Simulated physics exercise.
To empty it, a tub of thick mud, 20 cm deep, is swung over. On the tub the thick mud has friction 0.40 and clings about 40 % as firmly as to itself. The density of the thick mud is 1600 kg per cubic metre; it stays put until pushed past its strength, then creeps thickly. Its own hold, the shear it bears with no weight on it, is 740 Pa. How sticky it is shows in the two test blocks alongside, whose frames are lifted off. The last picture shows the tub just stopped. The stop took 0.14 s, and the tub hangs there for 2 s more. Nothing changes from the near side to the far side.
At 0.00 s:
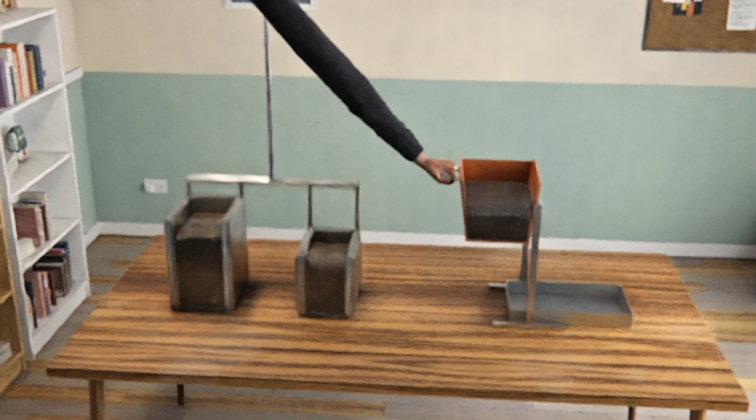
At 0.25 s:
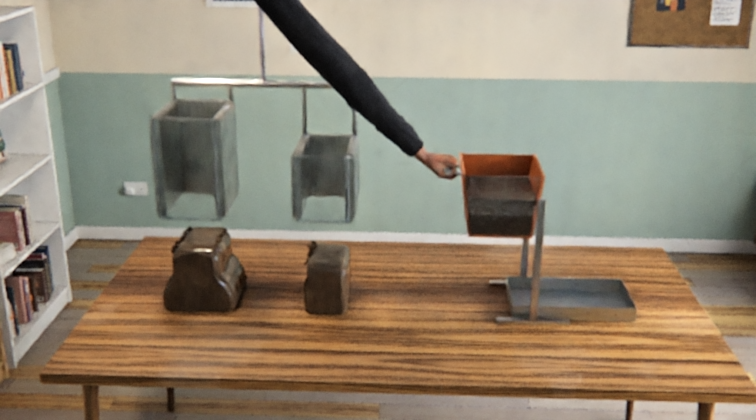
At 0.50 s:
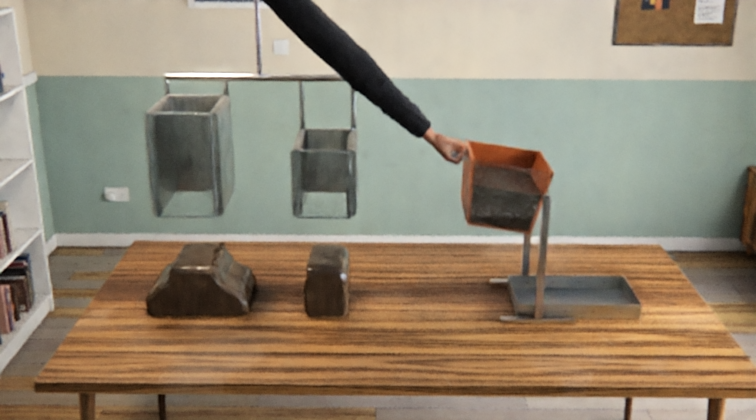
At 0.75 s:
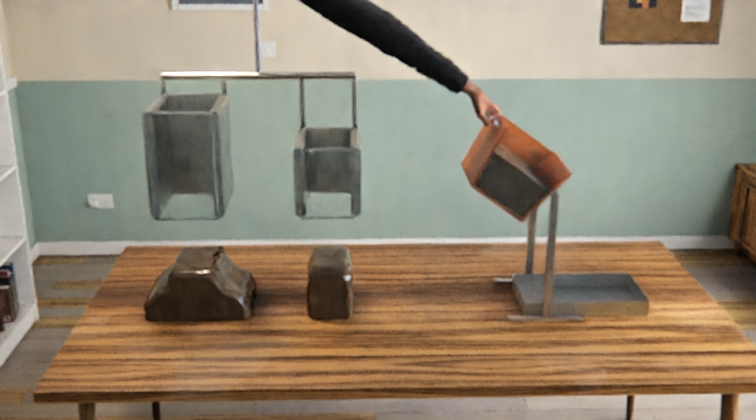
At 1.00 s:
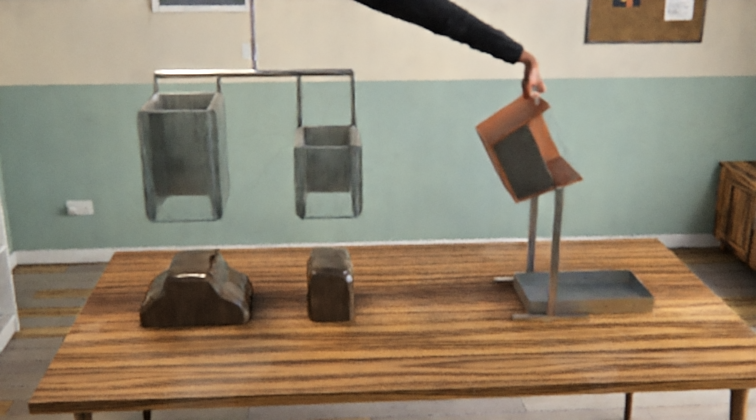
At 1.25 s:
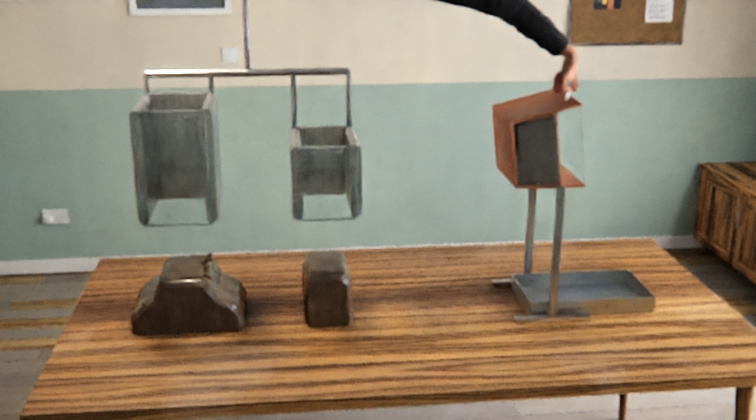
A dark-sleeved arm tilting an orange tub of mud clockwise after metal casings rise off two dark blocks, the left slumping.
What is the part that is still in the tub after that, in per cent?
It comes to some 100 %.
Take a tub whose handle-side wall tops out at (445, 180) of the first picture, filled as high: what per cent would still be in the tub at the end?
Then about 60 %.
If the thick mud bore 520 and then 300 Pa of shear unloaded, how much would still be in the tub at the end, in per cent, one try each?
In turn about 75 %, 50 %.
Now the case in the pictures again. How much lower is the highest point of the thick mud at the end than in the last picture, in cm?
Some 5 cm.
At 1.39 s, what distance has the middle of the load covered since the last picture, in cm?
Some 2 cm.
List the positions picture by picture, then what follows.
Handle-side rim at (463, 181), tilt 0 degrees; top of the thick mud at (522, 206); blocks stand 28 cm, 18 cm (left to right), in the first frame.
Handle-side rim at (465, 175), tilt 0 degrees; top of the thick mud at (526, 200); blocks stand 22 cm, 17 cm (left to right), in the second frame.
Handle-side rim at (475, 161), tilt 9 degrees; top of the thick mud at (477, 186); blocks stand 18 cm, 17 cm (left to right), in the third frame.
Handle-side rim at (508, 128), tilt 36 degrees; top of the thick mud at (497, 153); blocks stand 18 cm, 17 cm (left to right), in the fourth frame.
Handle-side rim at (551, 108), tilt 63 degrees; top of the thick mud at (526, 126); blocks stand 18 cm, 17 cm (left to right), in the fifth frame.
Handle-side rim at (581, 106), tilt 83 degrees; top of the thick mud at (554, 117); blocks stand 18 cm, 17 cm (left to right), in the sixth frame.
After 1.39 s, the tub is at 83 degrees and holds 100 %.
After 1.56 s, the tub is at 83 degrees and holds 100 %.
After 1.73 s, the tub is at 83 degrees and holds 100 %.
After 1.90 s, the tub is at 83 degrees and holds 100 %.
After 3.25 s, at the end, the tub is at 83 degrees and holds 100 %.
